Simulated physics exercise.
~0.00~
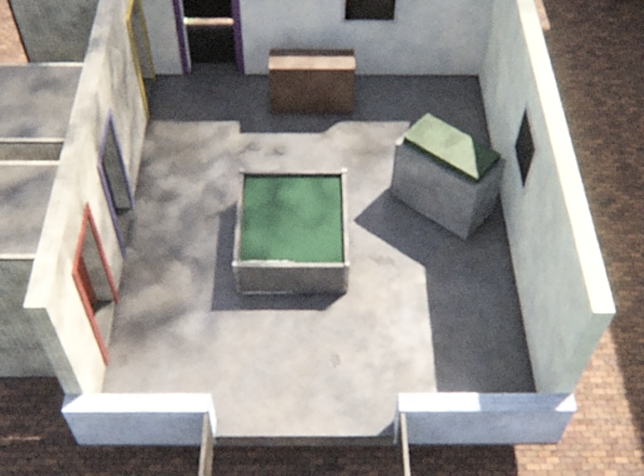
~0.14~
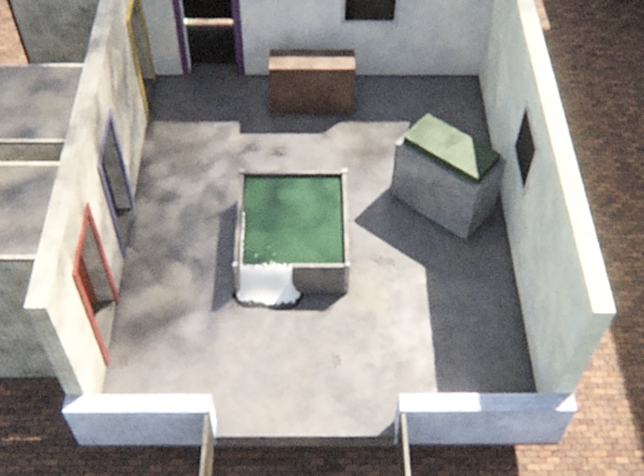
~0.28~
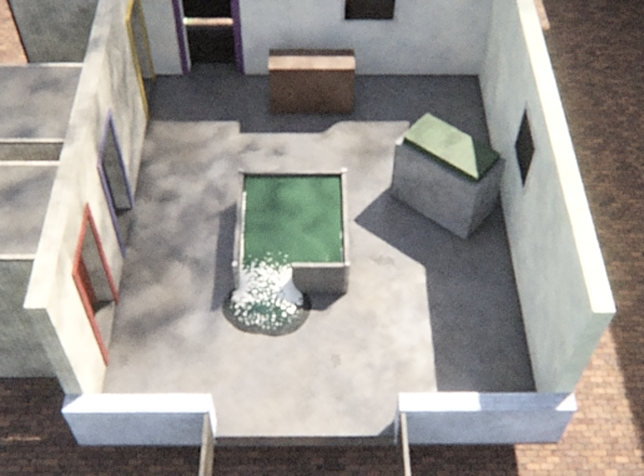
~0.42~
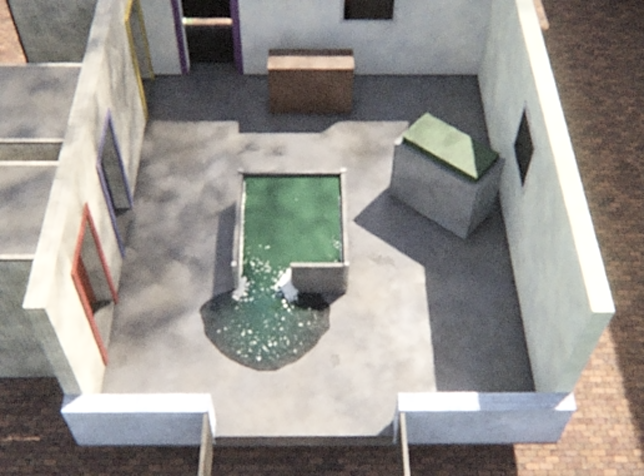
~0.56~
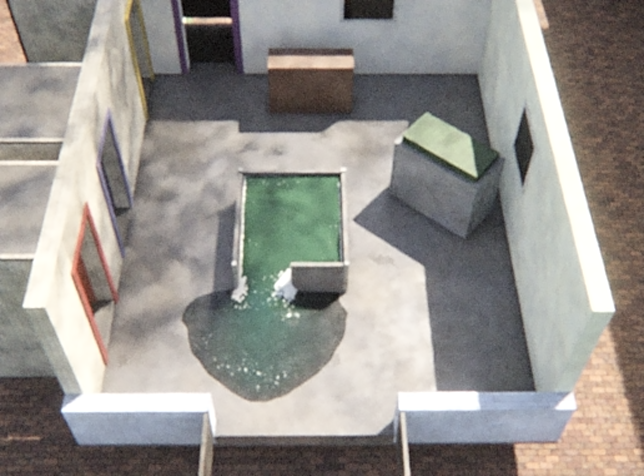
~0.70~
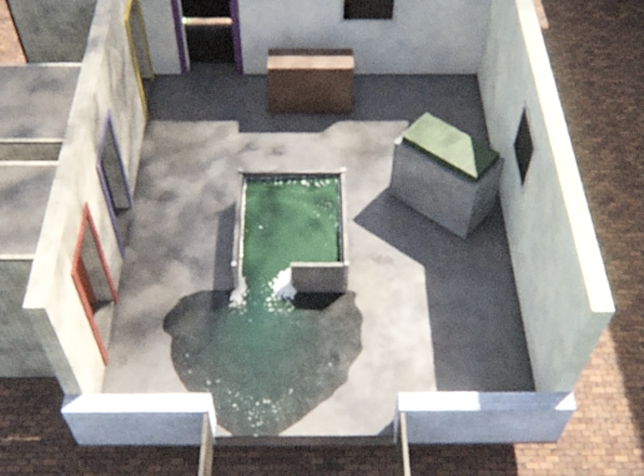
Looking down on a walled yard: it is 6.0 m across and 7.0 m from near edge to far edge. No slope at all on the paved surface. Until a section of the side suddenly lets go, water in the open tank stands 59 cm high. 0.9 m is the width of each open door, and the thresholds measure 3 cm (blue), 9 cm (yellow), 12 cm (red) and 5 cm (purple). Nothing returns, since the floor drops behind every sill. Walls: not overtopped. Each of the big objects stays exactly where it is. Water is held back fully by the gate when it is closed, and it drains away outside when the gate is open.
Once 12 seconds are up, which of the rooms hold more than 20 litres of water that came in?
In the end blue door: Within the allowance. Yellow door: Within the allowance. Red door: Within the allowance. Purple door: Within the allowance.
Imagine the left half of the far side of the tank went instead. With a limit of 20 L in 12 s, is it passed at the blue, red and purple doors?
Blue falls short; red falls short; purple exceeds.
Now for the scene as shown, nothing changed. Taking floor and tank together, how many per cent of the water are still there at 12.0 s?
I'd say close to 46 percent is still there.
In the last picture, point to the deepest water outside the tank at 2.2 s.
Near (97, 420).
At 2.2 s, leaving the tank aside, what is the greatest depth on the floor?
It gets to some 28 cm.
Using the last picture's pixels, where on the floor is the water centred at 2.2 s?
The water's centre sits at about (266, 287).
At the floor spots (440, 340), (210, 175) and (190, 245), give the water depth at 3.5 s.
Listed order: 0 / 0 / 1 cm.
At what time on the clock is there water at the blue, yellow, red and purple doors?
Blue: 3.4 s; yellow: 6.0 s; red: 1.6 s; purple: 7.0 s.
After 1.4 s water covers 20 % of the floor and is deepest (30 cm) near (263, 296); blue door not reached, yellow door not reached, red door not reached, purple door not reached.
After 2.2 s water covers 20 % of the floor and is deepest (28 cm) near (97, 420); blue door not reached, yellow door not reached, red door 5 cm at the sill, 0 L in, purple door not reached.
After 3.5 s water covers 25 % of the floor and is deepest (17 cm) near (263, 296); blue door 2 cm at the sill, 0 L in, yellow door not reached, red door 7 cm at the sill, 0 L in, purple door not reached.
After 7.0 s water covers 45 % of the floor and is deepest (8 cm) near (251, 296); blue door 2 cm at the sill, 0 L in, yellow door 2 cm at the sill, 0 L in, red door 5 cm at the sill, 0 L in, purple door 3 cm at the sill, 0 L in.
After 12.0 s water covers 45 % of the floor and is deepest (4 cm) near (97, 420); blue door 2 cm at the sill, 0 L in, yellow door 4 cm at the sill, 0 L in, red door 3 cm at the sill, 0 L in, purple door 3 cm at the sill, 0 L in.
